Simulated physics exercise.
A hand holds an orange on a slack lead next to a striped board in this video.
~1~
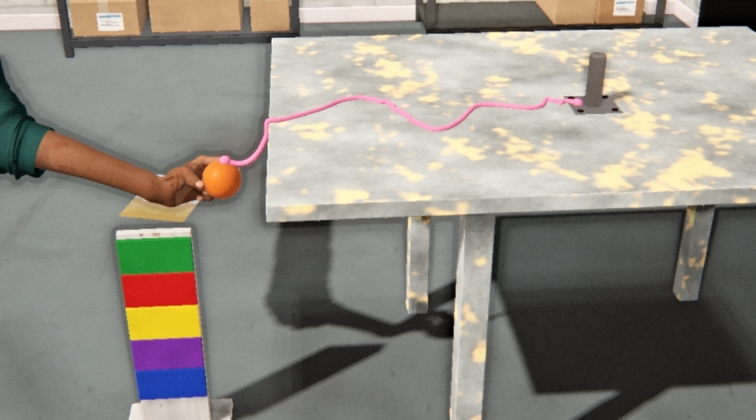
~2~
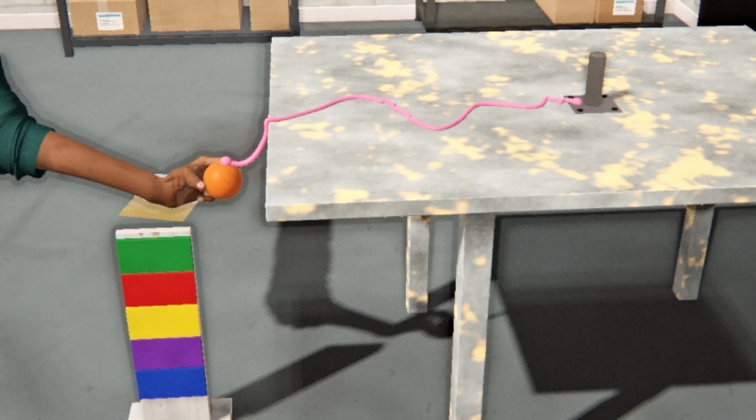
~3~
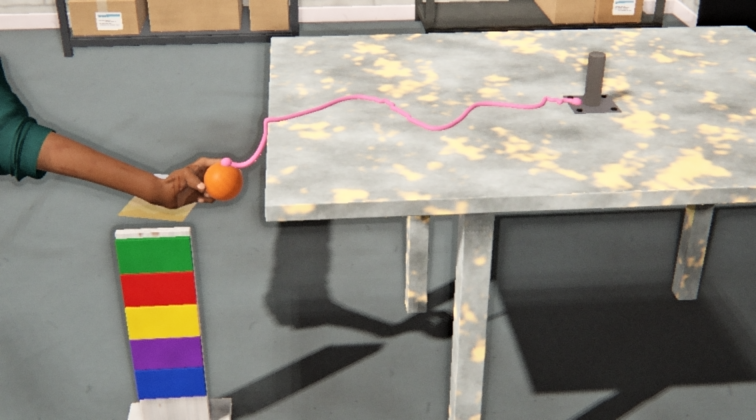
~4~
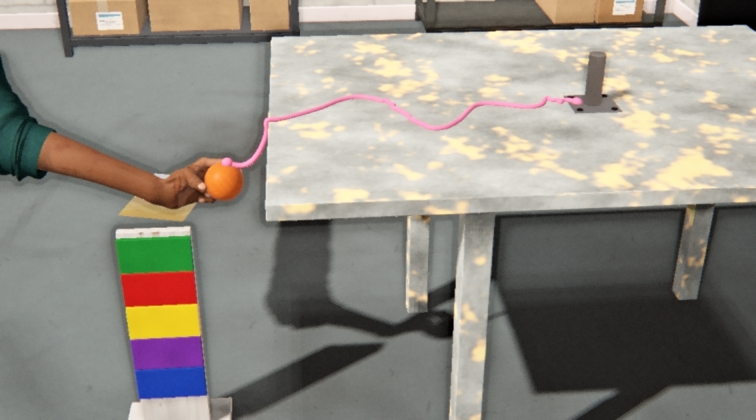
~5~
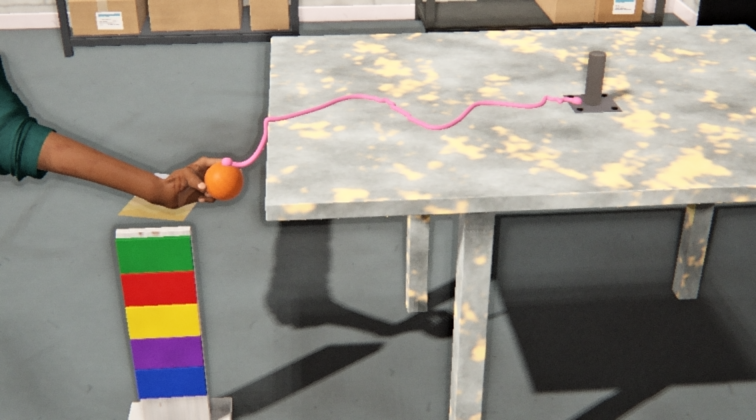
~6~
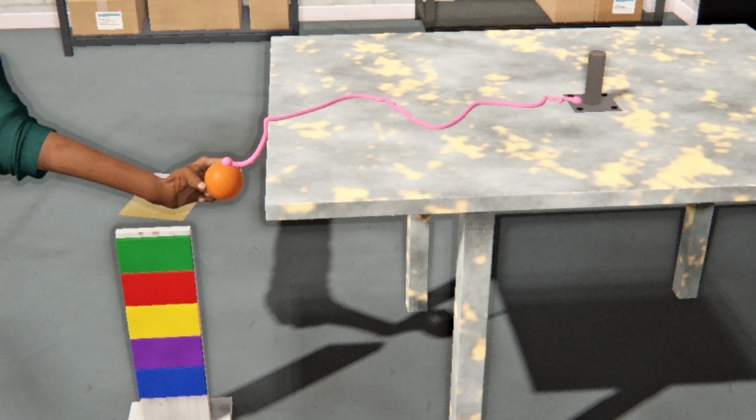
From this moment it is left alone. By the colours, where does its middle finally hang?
At the yellow band.
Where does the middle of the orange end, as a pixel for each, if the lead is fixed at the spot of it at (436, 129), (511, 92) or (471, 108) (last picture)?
First try (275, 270), second try (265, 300), third try (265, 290).
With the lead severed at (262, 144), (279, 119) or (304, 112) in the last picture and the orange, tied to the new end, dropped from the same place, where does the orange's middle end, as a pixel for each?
Try by try: (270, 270), (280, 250) and (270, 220).
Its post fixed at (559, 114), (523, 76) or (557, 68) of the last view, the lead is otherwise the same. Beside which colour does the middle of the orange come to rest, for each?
Taking each post in turn, it's purple, then purple, then yellow.
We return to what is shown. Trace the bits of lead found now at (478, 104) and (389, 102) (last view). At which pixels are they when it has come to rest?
In that view they reach (452, 110) and (291, 120).
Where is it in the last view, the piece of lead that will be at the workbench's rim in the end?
You'll find it close to (370, 98).
Soon after, orange near (248, 309); level with yellow.
Then, orange near (307, 302); level with yellow.
Further on, orange near (281, 313); level with yellow.
At rest, orange near (271, 312); level with yellow. The yellow one.
